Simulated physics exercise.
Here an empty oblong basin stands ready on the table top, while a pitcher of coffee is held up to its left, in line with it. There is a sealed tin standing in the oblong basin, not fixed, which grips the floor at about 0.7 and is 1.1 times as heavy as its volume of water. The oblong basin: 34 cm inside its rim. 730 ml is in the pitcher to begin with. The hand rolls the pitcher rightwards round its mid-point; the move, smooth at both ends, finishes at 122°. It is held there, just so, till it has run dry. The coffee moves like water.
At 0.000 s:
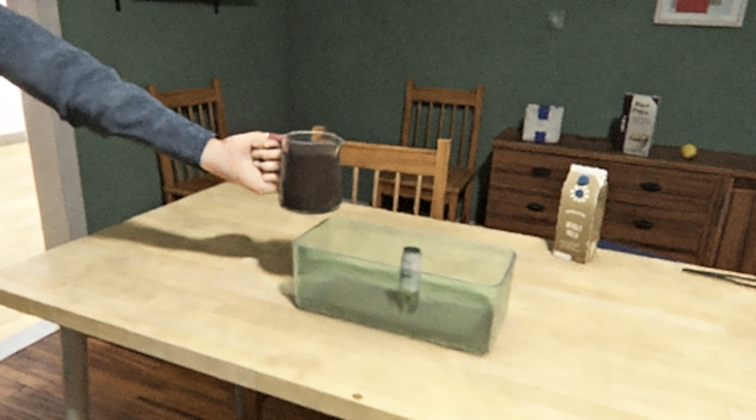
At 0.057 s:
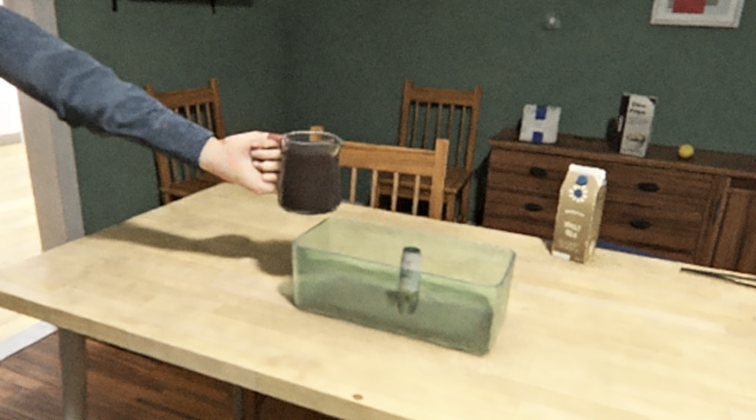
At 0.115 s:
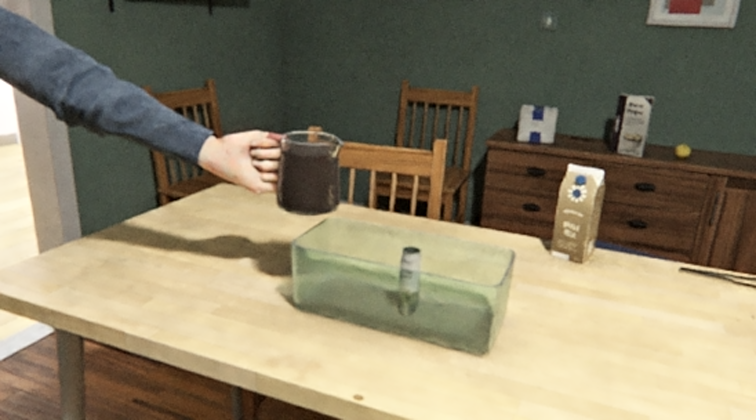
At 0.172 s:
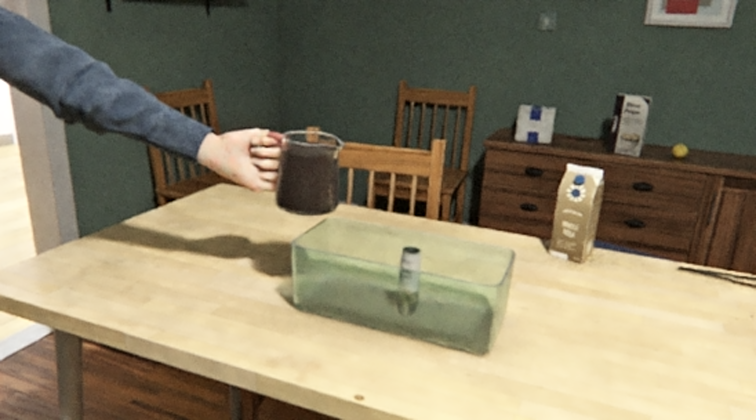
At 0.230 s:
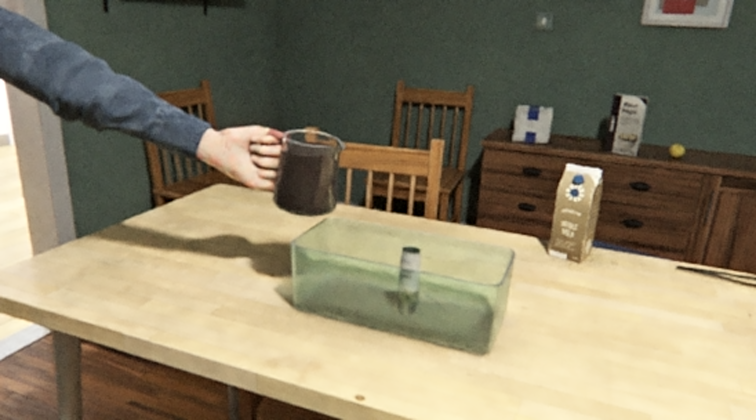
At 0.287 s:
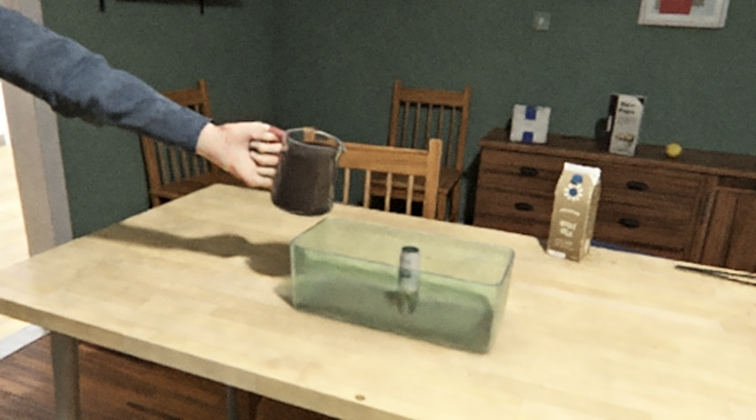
In a dining room, a hand holding a pitcher of dark liquid beside a glass basin slowly tilts it slightly rightwards.
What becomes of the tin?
The tin keeps upright.
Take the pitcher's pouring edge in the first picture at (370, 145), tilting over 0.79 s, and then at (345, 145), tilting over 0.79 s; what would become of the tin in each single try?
First it goes over; then it stays up.
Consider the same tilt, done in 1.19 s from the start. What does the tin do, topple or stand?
Then the tin does not tip.
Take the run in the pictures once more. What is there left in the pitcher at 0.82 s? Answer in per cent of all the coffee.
I'd estimate some 82 % remains.
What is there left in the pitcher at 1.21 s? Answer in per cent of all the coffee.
Share remaining: Approx. 24 %.
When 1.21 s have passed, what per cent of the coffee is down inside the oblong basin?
Value: Approx. 66 %.
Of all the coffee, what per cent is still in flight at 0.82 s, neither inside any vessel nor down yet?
Near 10 per cent at that moment.
Then, 0.82 s in, the tilt is 66° and 83 per cent is still to pour; the tin stands where it began.
Then, 1.21 s in, the tilt is 107° and 24 per cent is still to pour; the tin stands where it began.
Then, 1.62 s in, the tilt is 122° and 0 per cent is still to pour; the tin stands where it began.
Then, 2.06 s in, the tilt is 122° and 0 per cent is still to pour; the tin stands where it began.
Finally, the tin stands where it began.
